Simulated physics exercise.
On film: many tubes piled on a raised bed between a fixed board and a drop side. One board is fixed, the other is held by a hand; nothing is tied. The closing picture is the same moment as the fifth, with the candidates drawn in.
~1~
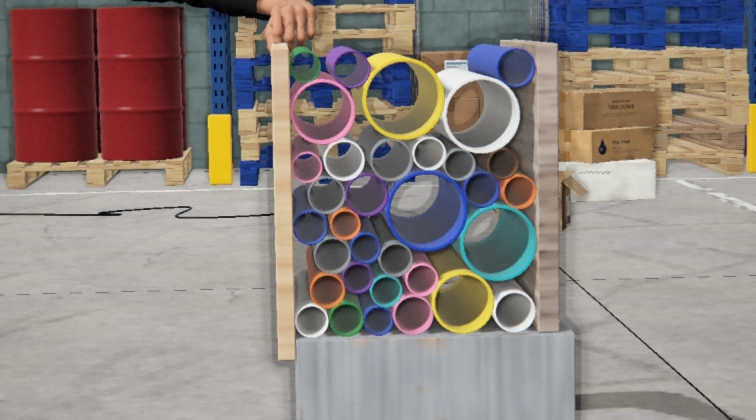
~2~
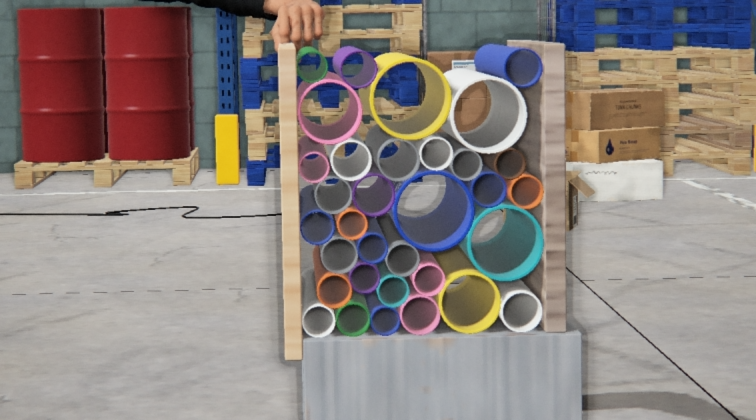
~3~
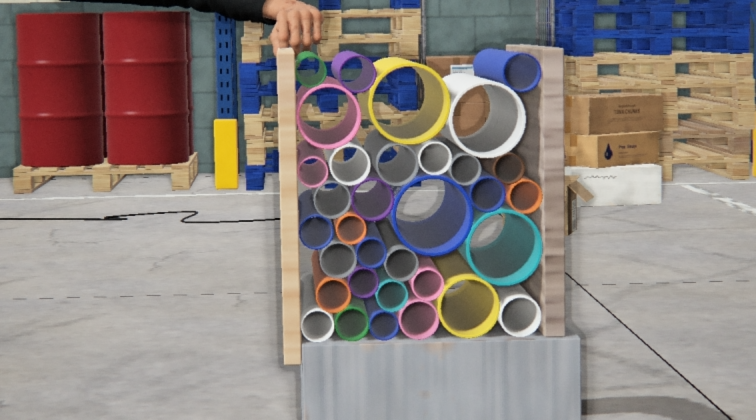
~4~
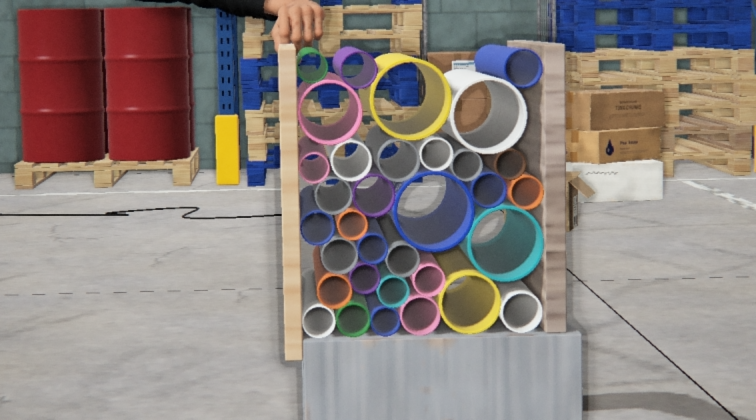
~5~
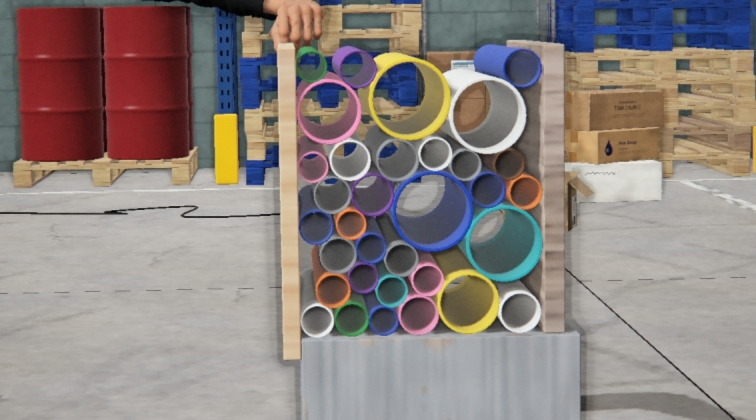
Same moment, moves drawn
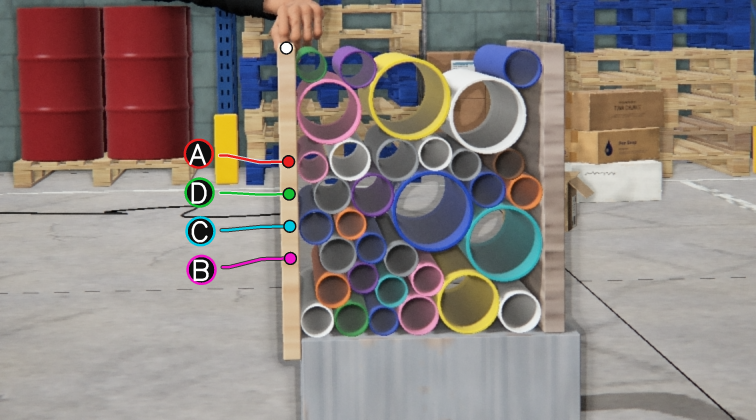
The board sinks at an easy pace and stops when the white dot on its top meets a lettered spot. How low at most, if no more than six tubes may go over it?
Slide it to C.
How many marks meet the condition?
The number is three.
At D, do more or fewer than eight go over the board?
Fewer than eight.
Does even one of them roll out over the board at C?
At C: Yes.
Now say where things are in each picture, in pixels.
In the first frame, a purple tube (352, 69); side board (283, 188); a white tube (312, 321).
In the second frame, a white tube (319, 321); a white tube (521, 311).
In the third frame, a turquoise tube (505, 247); a blue tube (316, 232).
In the fourth frame, an orange tube (527, 192); a white tube (436, 154).
In the fifth frame, a purple tube (358, 69); side board (289, 187); a white tube (317, 321).
On the marked copy, A at (289, 162); B at (291, 258); C at (290, 226); D at (289, 194); the white dot at (287, 48).
Taking C. A third of the way, top of the board (297, 124).
Two thirds of the way, top of the board (298, 212).
When it is over, top of the board (299, 225), three out over the board.
As for the rest, A two out over the board; B more than six out over the board; D two out over the board.
